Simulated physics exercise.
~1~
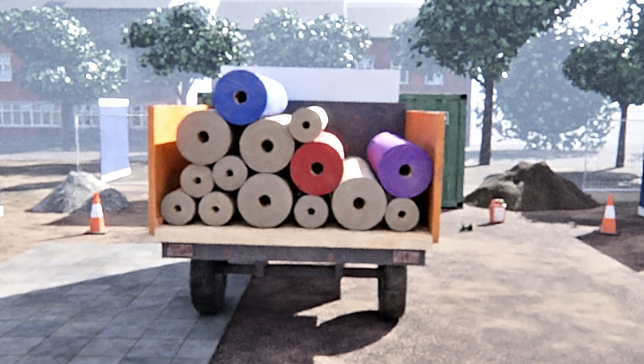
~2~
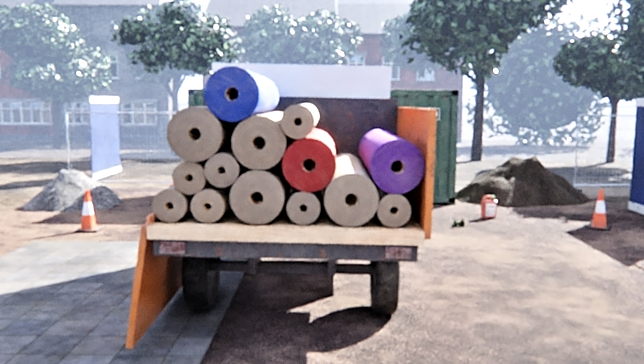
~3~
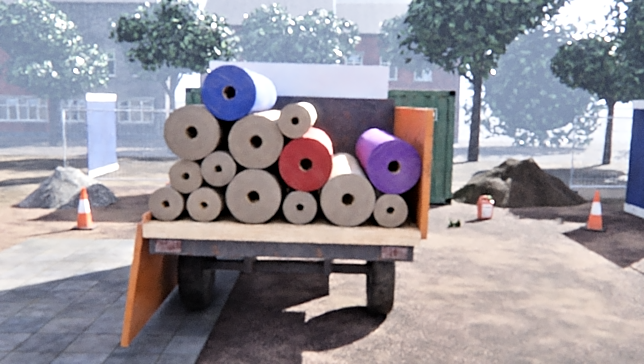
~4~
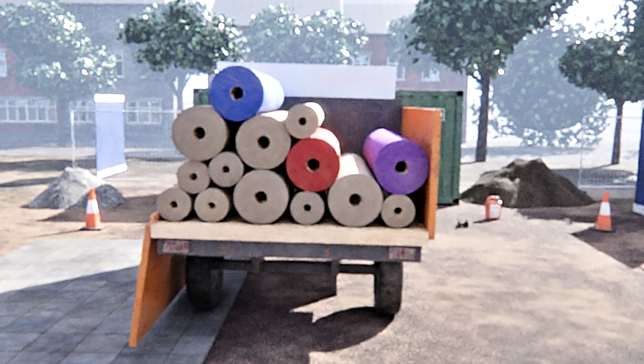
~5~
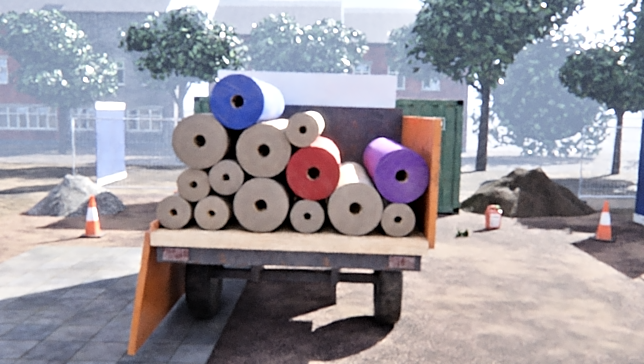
Stacked rolls on a parked flatbed lorry staying in place as the left orange side board drops open and hangs down.
